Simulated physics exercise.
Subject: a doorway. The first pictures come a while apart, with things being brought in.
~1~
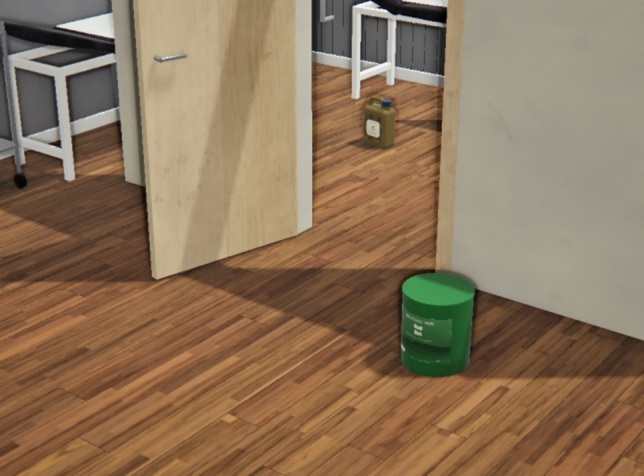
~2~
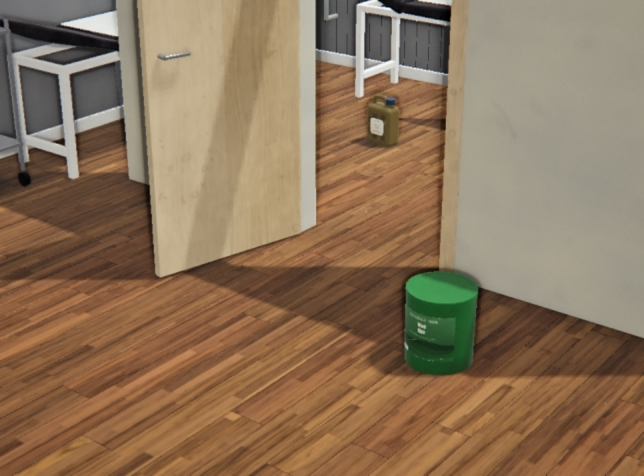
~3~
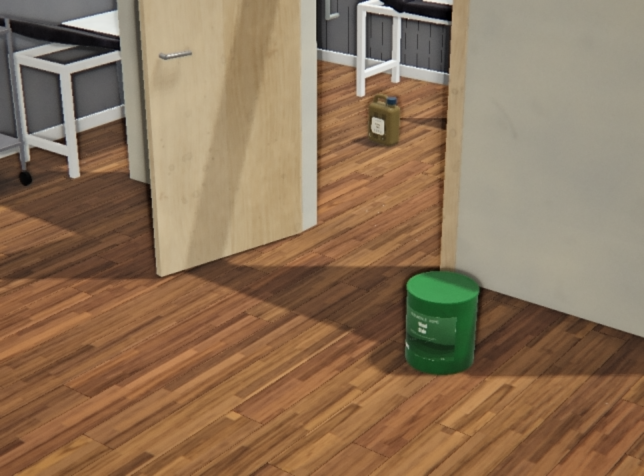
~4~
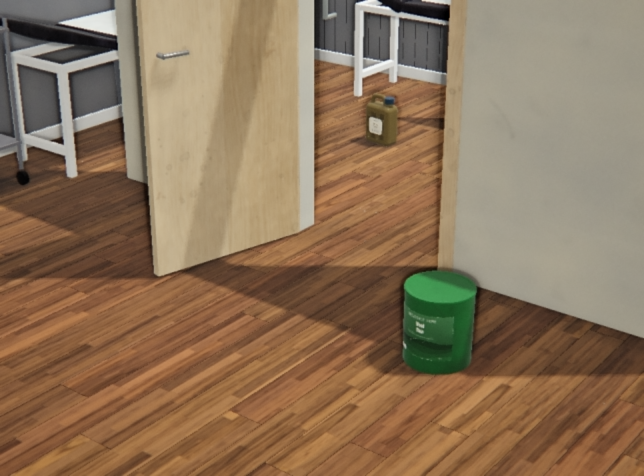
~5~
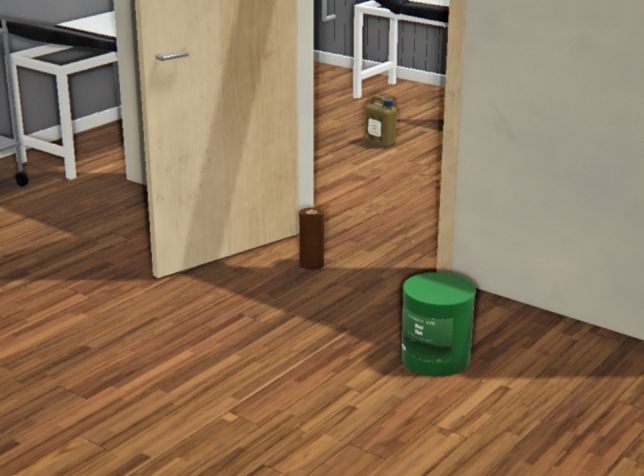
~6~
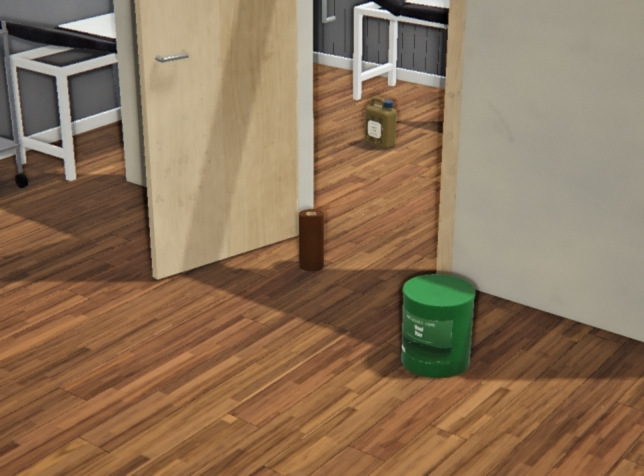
A wide-open wooden door standing still near a green pail on a wood floor, a brown roll appearing beside the door's edge.
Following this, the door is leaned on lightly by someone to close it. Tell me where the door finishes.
It finishes flush in the frame.
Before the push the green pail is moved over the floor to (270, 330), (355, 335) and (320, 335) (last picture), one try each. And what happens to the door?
In order, the door swings completely to, swings completely to, swings completely to.
Then, 0.90 s on from there, door 50° open.
Then, 1.30 s on from there, door 13° open; brown roll shifted well along near (366, 234).
In the end, door 0° open; moved from the start, brown roll; green pail unmoved. At the end, from the last picture's camera, brown roll near (397, 224).
